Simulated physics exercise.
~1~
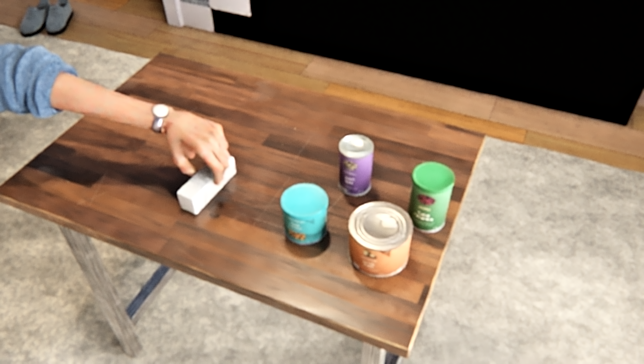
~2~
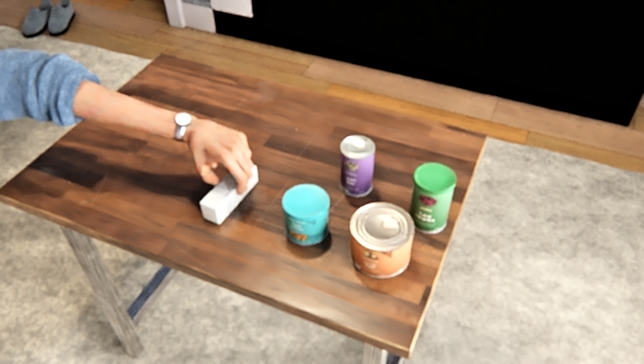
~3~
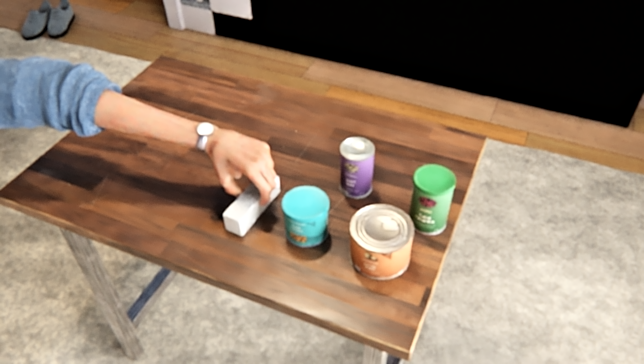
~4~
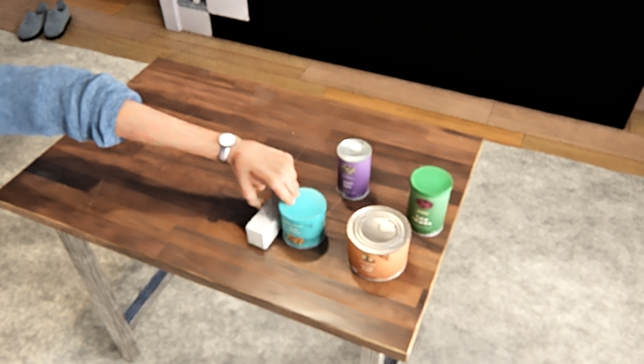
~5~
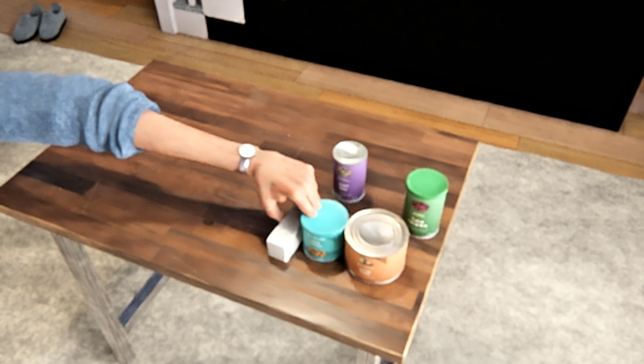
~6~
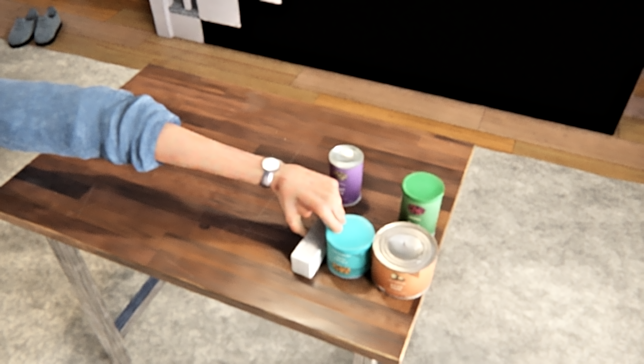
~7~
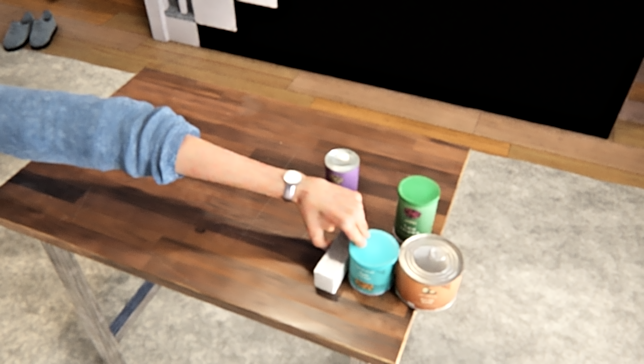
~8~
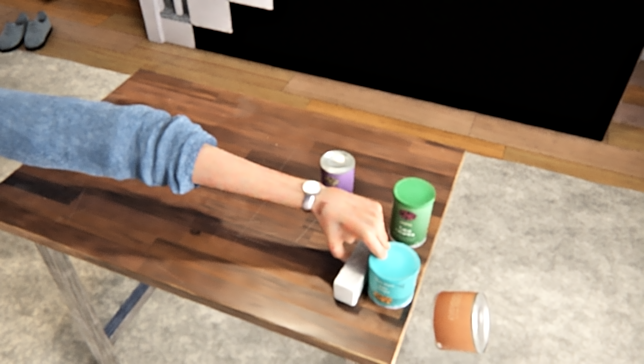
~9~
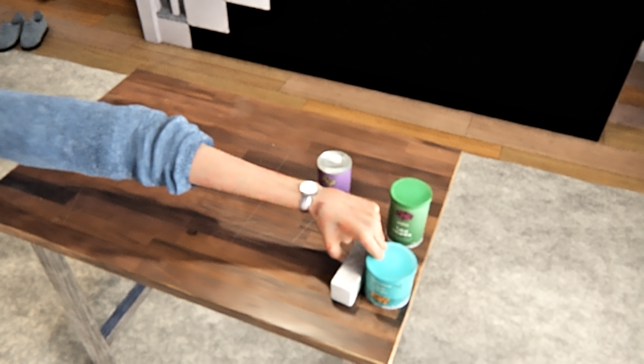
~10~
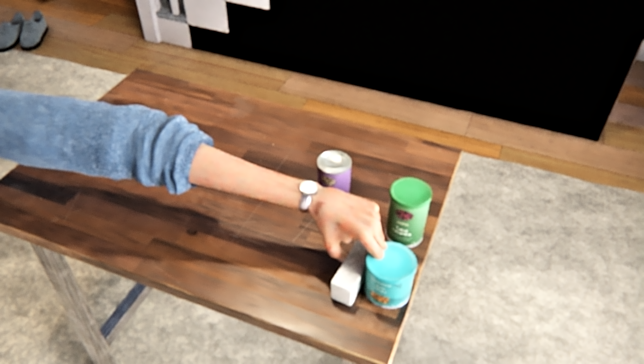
On a wooden table, a hand slides a block, pushing a turquoise tin that knocks an orange tub off.
